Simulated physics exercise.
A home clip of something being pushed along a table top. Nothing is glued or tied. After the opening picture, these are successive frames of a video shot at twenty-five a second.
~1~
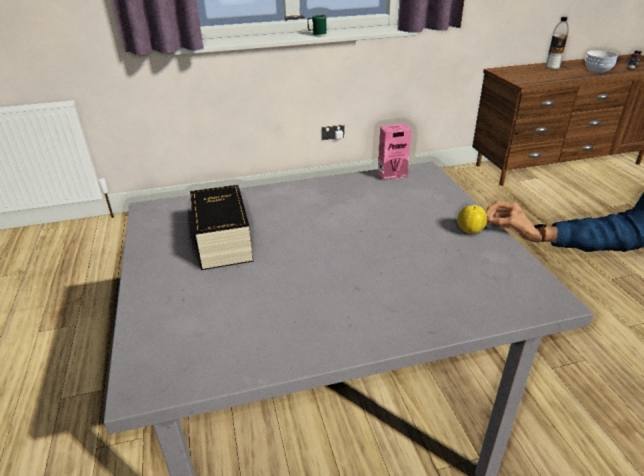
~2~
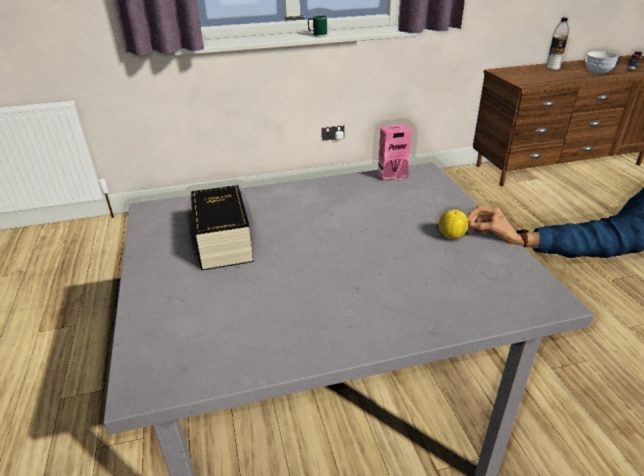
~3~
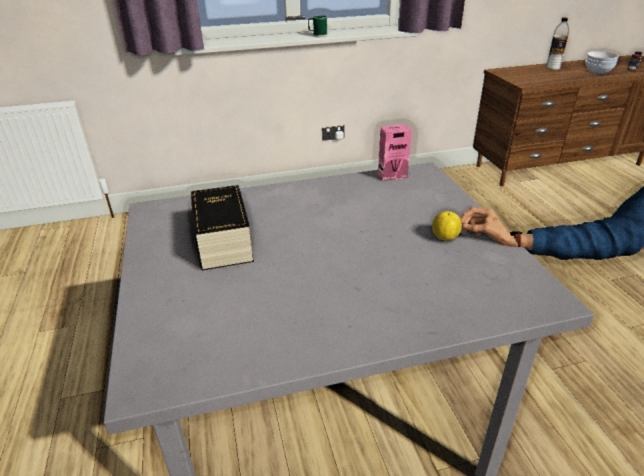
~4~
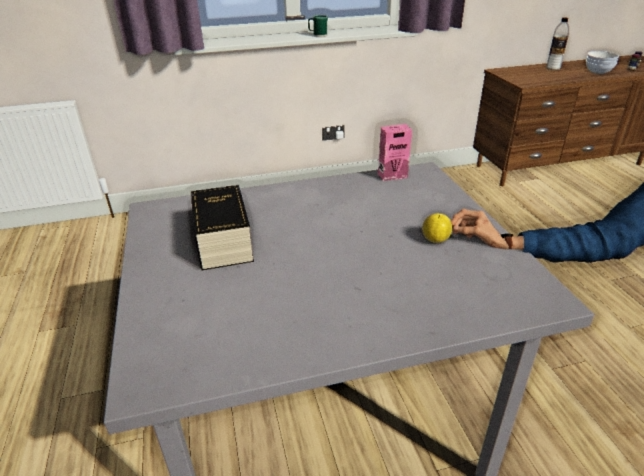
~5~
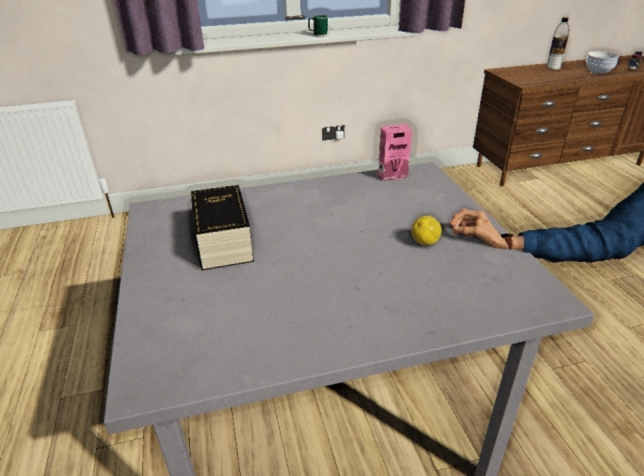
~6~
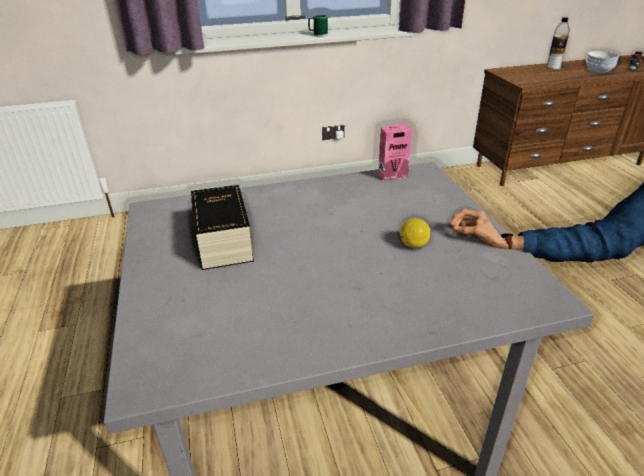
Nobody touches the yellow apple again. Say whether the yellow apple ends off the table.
The yellow apple drops to the floor.
Then, 0.40 s on from there, yellow apple shifted well along near (301, 260).
Then, 0.90 s on from there, yellow apple shifted well along near (154, 294).
Then, 1.40 s on from there, yellow apple now off the table.
In the end, off the table, yellow apple.
